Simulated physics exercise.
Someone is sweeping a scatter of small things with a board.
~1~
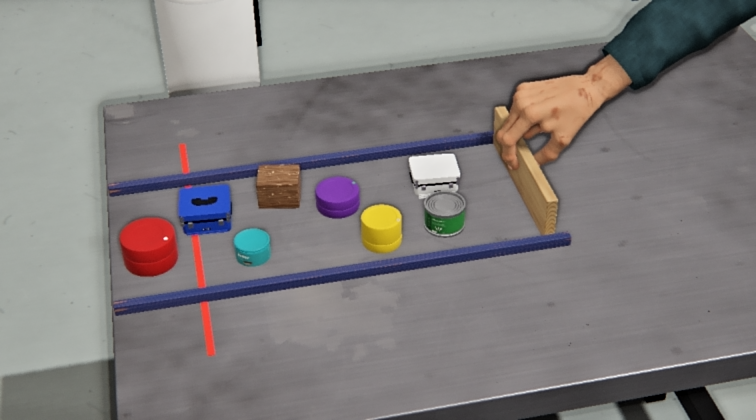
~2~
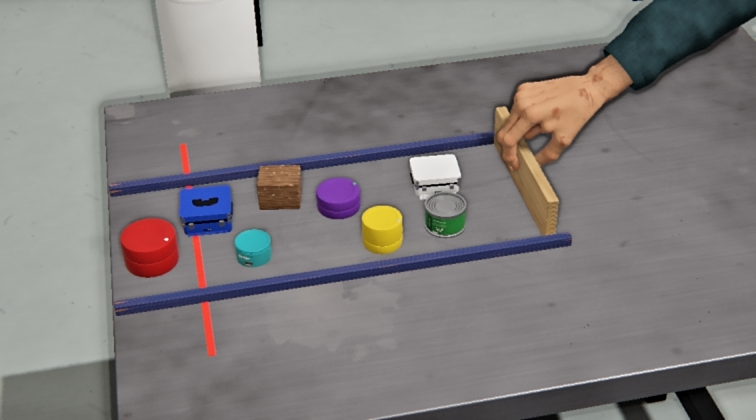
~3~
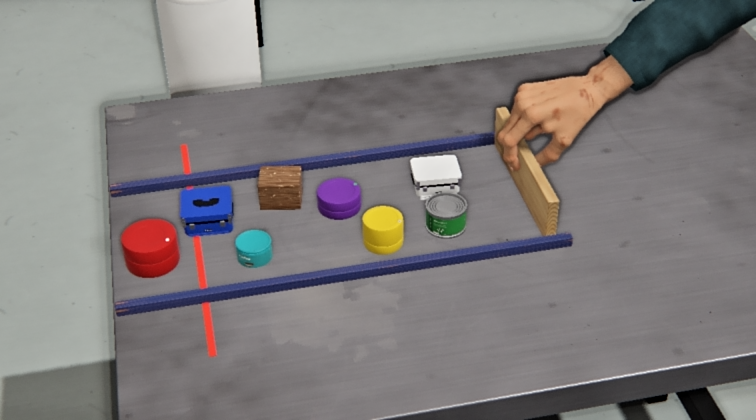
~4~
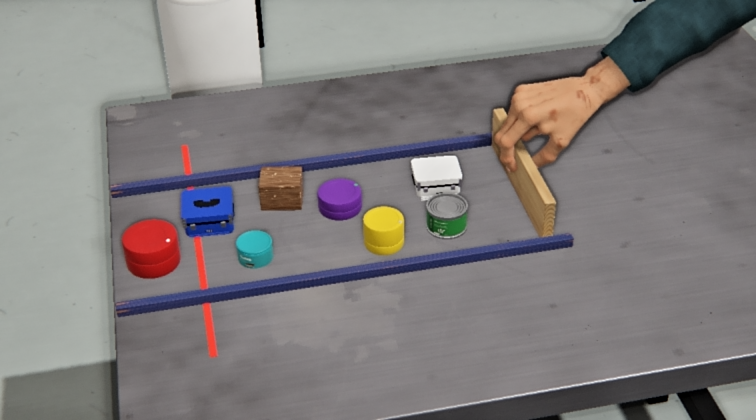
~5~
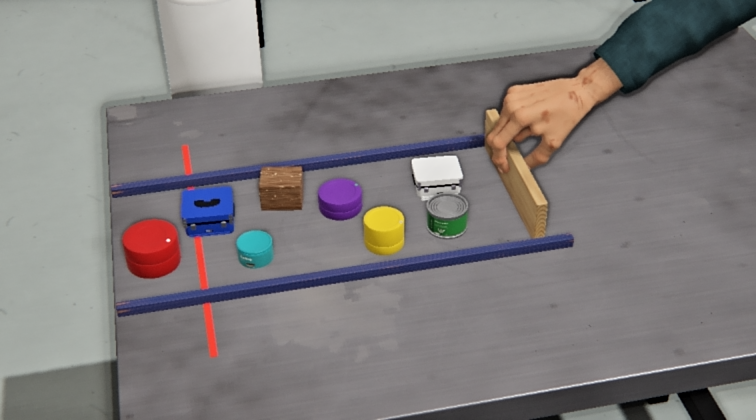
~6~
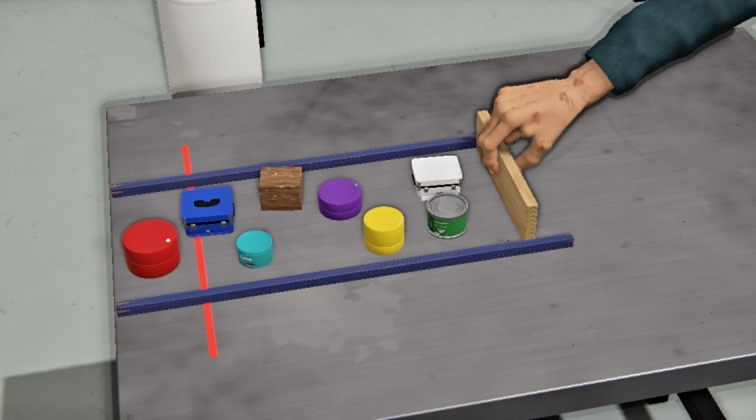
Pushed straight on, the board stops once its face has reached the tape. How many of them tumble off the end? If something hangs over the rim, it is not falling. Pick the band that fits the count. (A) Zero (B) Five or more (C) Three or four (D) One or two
Answer: D.
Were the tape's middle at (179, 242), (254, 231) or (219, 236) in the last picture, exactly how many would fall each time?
Respectively 3, 0 and 0.
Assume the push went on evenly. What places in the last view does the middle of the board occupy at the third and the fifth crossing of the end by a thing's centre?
Its centre point is roughly (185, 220) and later (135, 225).
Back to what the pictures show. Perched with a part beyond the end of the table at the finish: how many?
As for overhanging, the count is 1.
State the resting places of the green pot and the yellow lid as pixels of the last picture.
Close to (178, 248); the other close to (182, 275).
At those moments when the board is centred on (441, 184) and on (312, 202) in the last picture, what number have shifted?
That makes 2 at the first spot and 6 at the second.
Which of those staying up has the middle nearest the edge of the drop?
Purple lid.
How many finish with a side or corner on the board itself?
Well, it touches 3.
Early on, none off yet; red lid at rest near (152, 249); blue case at rest near (209, 213); turquoise tub at rest near (255, 249).
A while later, none off yet; red lid at rest near (149, 251); blue case travelled about its own width near (135, 215); turquoise tub travelled about its own width near (199, 262).
Finally, the number that fall off is one or two; lost, blue case and red lid.
